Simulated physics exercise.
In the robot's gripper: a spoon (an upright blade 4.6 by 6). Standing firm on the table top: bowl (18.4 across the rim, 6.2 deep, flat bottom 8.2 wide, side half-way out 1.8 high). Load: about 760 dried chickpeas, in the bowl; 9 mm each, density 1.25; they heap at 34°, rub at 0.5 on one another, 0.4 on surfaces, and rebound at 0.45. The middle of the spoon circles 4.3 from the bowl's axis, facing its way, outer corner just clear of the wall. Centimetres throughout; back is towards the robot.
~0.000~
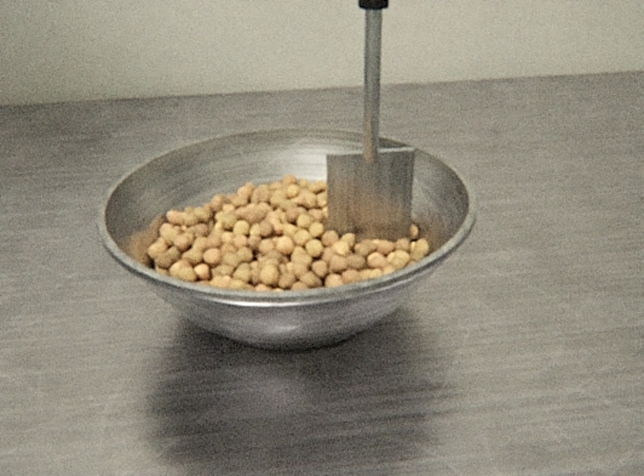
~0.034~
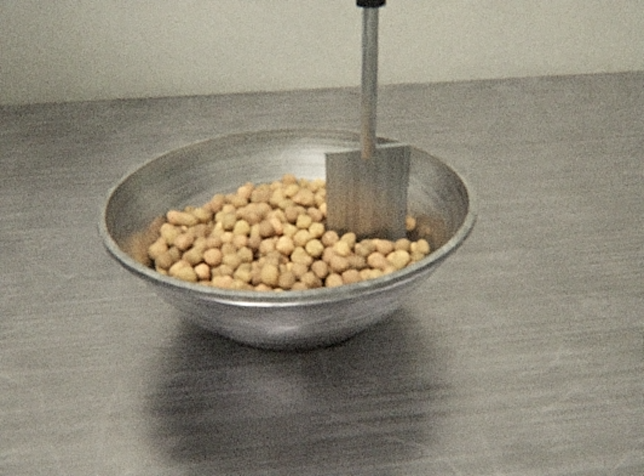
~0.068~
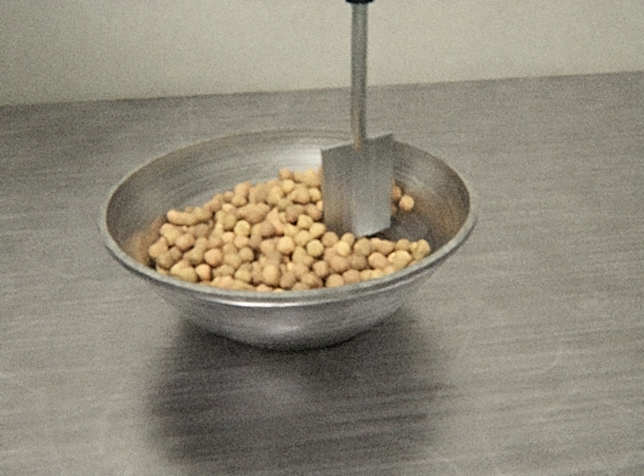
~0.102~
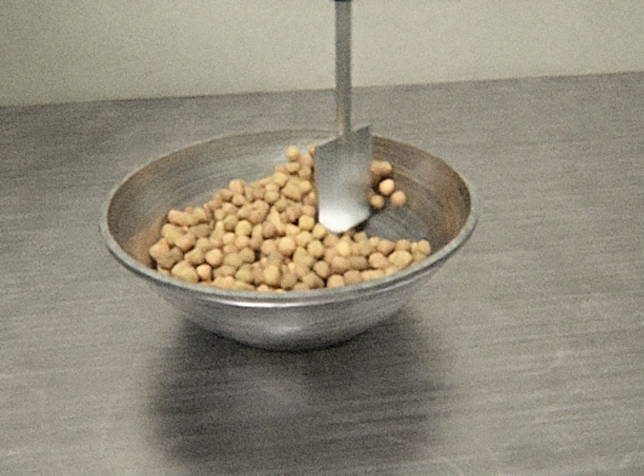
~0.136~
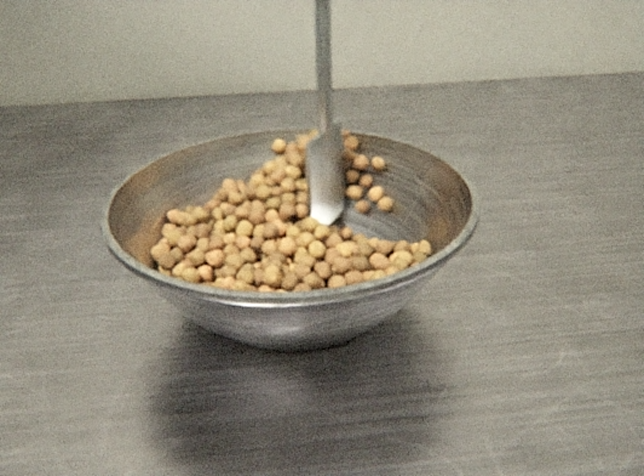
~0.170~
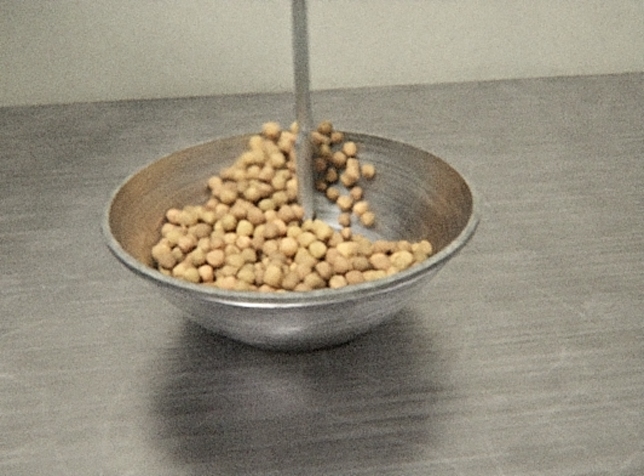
A flat metal blade sweeps left through chickpeas in a metal bowl, heaping them up.
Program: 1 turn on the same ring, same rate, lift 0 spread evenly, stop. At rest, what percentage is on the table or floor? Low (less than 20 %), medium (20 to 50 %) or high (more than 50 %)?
Answer: Low; less than 20 % of the dried chickpeas finish on the table or floor.
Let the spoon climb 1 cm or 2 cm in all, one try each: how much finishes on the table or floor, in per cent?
Some 10 and 5 per cent.
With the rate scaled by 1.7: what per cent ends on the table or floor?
About 30 per cent.
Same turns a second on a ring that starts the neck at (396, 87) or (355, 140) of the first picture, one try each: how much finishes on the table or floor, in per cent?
Some 5 and 5 per cent.
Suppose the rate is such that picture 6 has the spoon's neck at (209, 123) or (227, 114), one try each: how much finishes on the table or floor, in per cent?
About 40 and 30 per cent.
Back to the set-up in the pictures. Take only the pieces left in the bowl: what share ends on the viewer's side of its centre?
Some 35 per cent.
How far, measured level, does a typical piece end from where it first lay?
Roughly 7 cm.
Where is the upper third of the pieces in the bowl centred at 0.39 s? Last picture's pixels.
Around (201, 246).
After 0.39 s, 185° round, highest piece 9 above the table; 738 in the bowl, 6 on the table or floor, 13 in flight or on the tool.
After 0.61 s, 295° round, highest piece 8 above the table; 688 in the bowl, 53 on the table or floor, 16 in flight or on the tool.
After 0.91 s, 0° round, highest piece 7 above the table; 653 in the bowl, 104 on the table or floor.
After 1.61 s, 0° round, highest piece 7 above the table; 653 in the bowl, 104 on the table or floor.
At rest, 653 in the bowl, 104 on the table or floor. That is 14 % on the table or floor.
